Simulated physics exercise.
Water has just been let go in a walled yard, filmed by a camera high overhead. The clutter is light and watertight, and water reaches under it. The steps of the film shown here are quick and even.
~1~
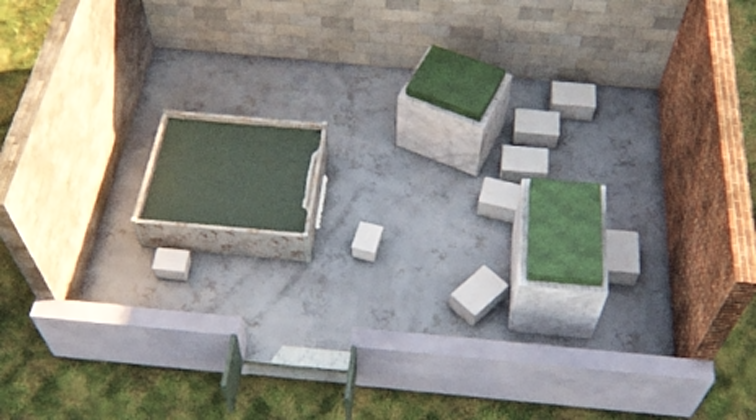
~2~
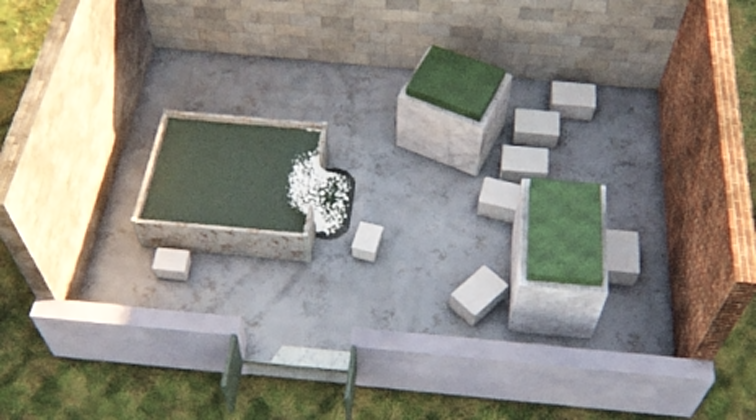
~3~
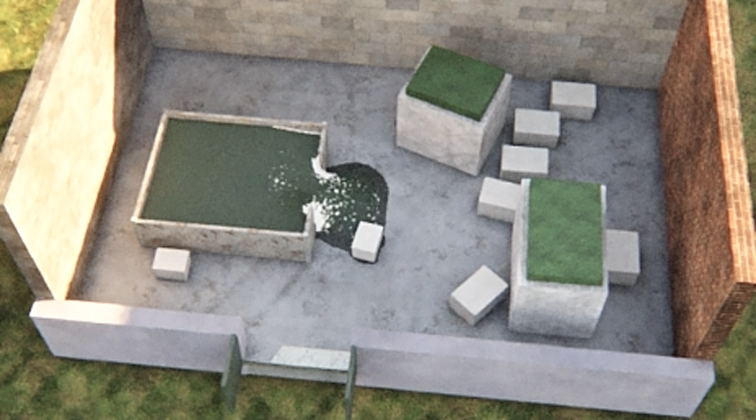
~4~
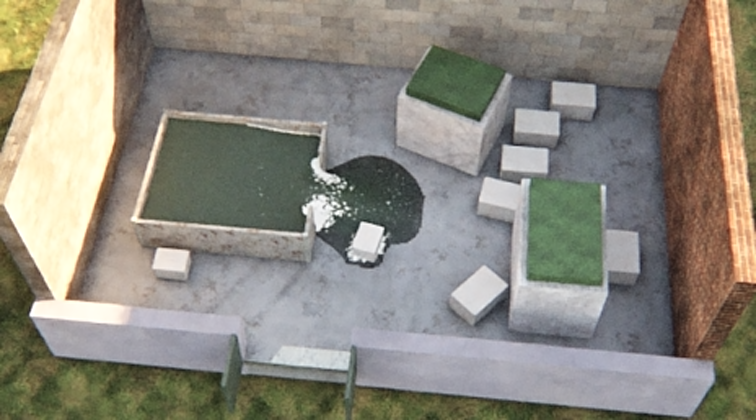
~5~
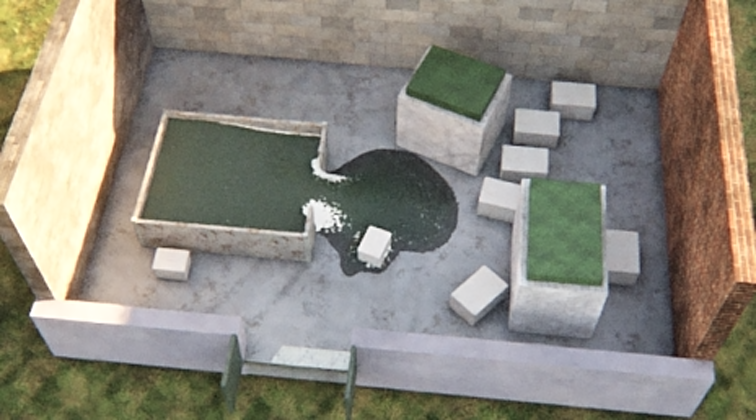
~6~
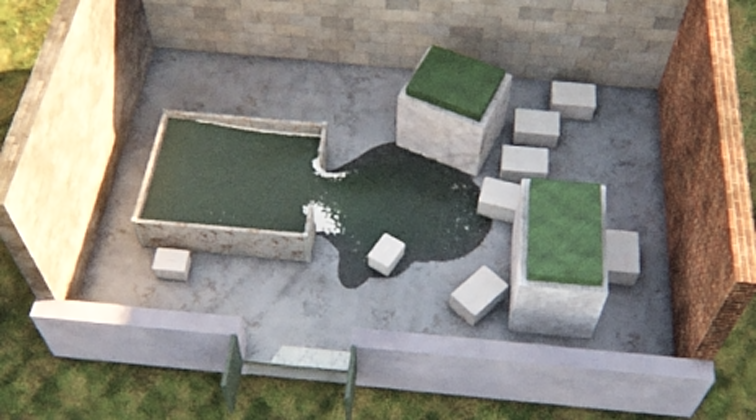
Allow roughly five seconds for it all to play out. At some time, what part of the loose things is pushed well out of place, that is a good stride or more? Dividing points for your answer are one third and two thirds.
Answer: A share between one and two thirds.
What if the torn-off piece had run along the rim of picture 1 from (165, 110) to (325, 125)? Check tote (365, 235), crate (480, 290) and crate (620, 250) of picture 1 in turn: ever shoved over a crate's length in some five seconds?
Working through them in order, the first gets shoved clear, the second not displaced that far and the last not displaced that far.
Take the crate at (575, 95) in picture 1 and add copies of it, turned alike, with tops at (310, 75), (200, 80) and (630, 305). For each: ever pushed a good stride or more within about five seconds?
Stays put, stays put, stays put.
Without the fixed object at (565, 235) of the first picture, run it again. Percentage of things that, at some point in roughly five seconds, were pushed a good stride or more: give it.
About 60%.
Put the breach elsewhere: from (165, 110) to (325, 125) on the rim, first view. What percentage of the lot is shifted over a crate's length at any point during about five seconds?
Near 20 in a hundred.
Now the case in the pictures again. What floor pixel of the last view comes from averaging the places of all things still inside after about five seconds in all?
(501, 198).
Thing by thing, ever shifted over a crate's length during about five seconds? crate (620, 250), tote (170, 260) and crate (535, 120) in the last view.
Object by object as listed: Falls short, falls short and falls short.
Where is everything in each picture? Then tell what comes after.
The first picture shows a tote at (367, 237) rests on the ground; a crate at (504, 194), on the bottom; 0 of 8 have shifted.
The second picture shows a tote at (367, 237) rests on the ground; a crate at (504, 194) rests on the ground; 0 of 8 have shifted.
The third picture shows a tote at (367, 237) rests on the ground; a crate at (504, 194) rests on the ground; 0 of 8 have shifted.
The fourth picture shows a tote at (368, 237), on the bottom; a crate at (504, 194) rests on the ground; 0 of 8 have shifted.
The fifth picture shows a tote at (375, 242), on the bottom, close to its start; a crate at (504, 194) rests on the ground; 1 of 8 have shifted.
The sixth picture shows a tote at (386, 250), on the bottom, a stride from its start; a crate at (504, 194) rests on the ground; 1 of 8 have shifted.
A moment on, 1 of 8 are well off their spots; 0 afloat.
Next, 4 of 8 are well off their spots; 3 afloat.
Later, 4 of 8 are well off their spots; 2 afloat.
In the end, 3 of 8 are well off their spots, and 4 have been at some point; 3 afloat.
